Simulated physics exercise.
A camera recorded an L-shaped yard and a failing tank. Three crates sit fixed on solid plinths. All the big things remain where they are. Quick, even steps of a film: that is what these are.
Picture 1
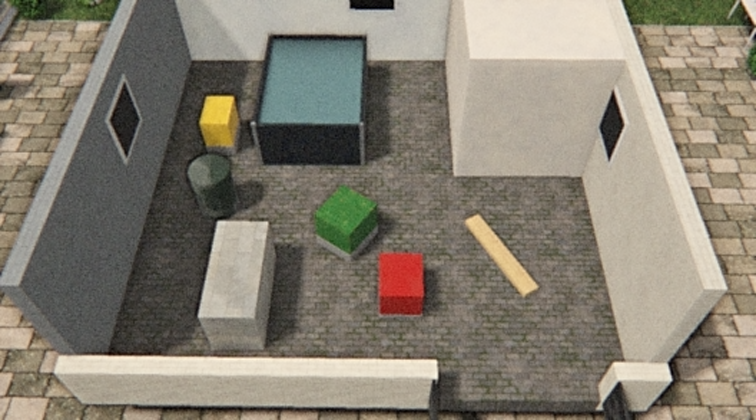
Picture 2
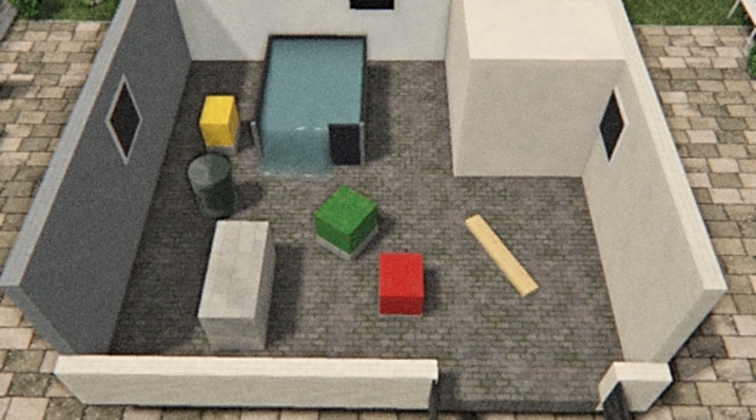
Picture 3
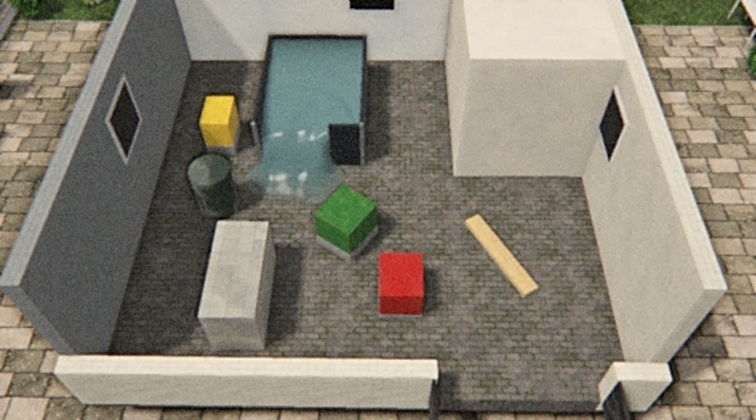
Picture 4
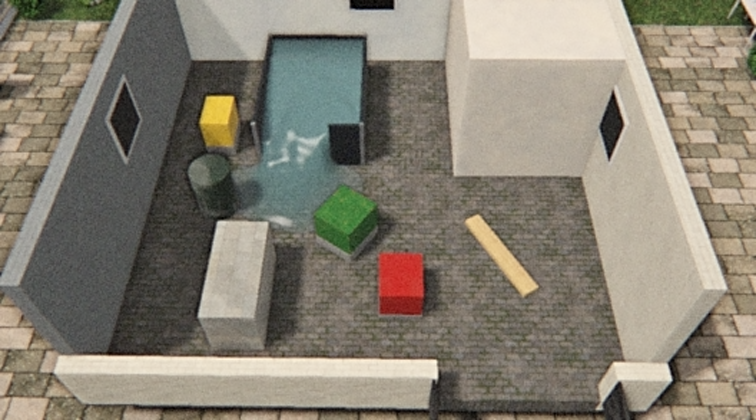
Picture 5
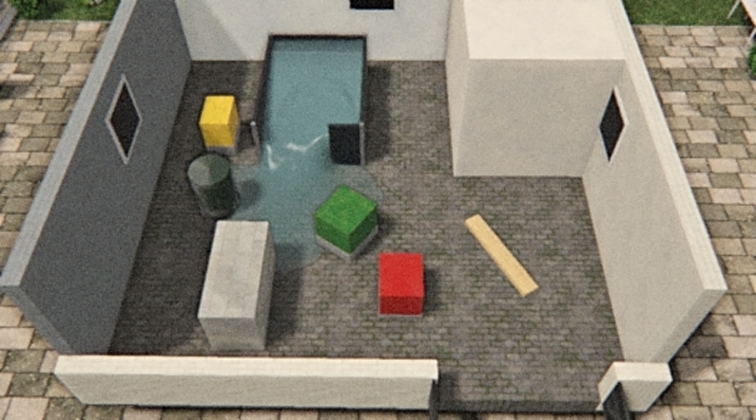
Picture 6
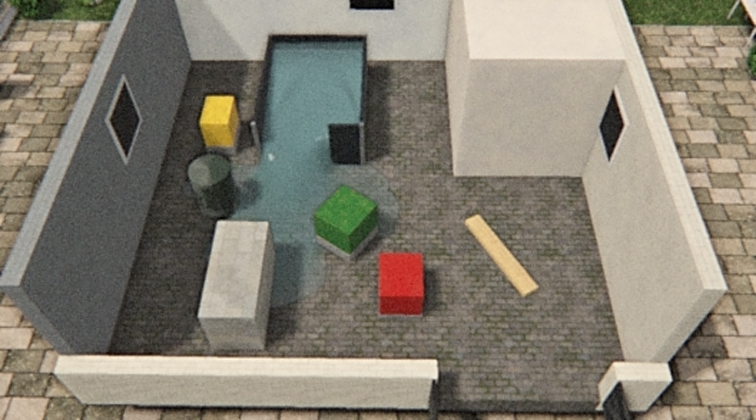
In the video, a dark tank of water in a walled yard opens at the front, and water pours out across the paving, spreading forward past the green block and dark barrel to the tall pale block.
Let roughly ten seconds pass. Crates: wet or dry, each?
Red crate wet, yellow crate dry, green crate wet.
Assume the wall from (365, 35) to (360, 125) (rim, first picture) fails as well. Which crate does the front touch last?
The yellow one.
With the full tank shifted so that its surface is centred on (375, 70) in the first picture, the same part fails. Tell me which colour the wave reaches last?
The yellow one.
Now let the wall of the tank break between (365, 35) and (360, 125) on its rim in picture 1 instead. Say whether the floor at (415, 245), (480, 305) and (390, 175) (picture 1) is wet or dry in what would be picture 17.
Taken in turn, that's reached, reached, and finally reached.
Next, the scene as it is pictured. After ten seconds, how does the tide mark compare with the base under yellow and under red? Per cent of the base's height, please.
Some 80 and 200 % respectively.
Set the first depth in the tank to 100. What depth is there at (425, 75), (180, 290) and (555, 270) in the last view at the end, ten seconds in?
About 6, 10 and 6 per cent.
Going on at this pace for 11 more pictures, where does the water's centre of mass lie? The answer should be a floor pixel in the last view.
It is near (289, 197).
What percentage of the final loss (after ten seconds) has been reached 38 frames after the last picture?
My figure: 35 percent.
A moment on, water covers 30 % of the floor; the red crate not reached, the yellow crate not reached, the green crate water round its plinth.
Next, water covers 45 % of the floor; the red crate water round its plinth, the yellow crate water round its plinth, the green crate water round its plinth.
Then, water covers 70 % of the floor; the red crate water round its plinth, the yellow crate water round its plinth, the green crate water round its plinth.
Later, water covers 85 % of the floor; the red crate water round its plinth, the yellow crate water round its plinth, the green crate water round its plinth.
In the end, water covers 100 % of the floor; the red crate was topped, the yellow crate stayed above the water, the green crate was topped.
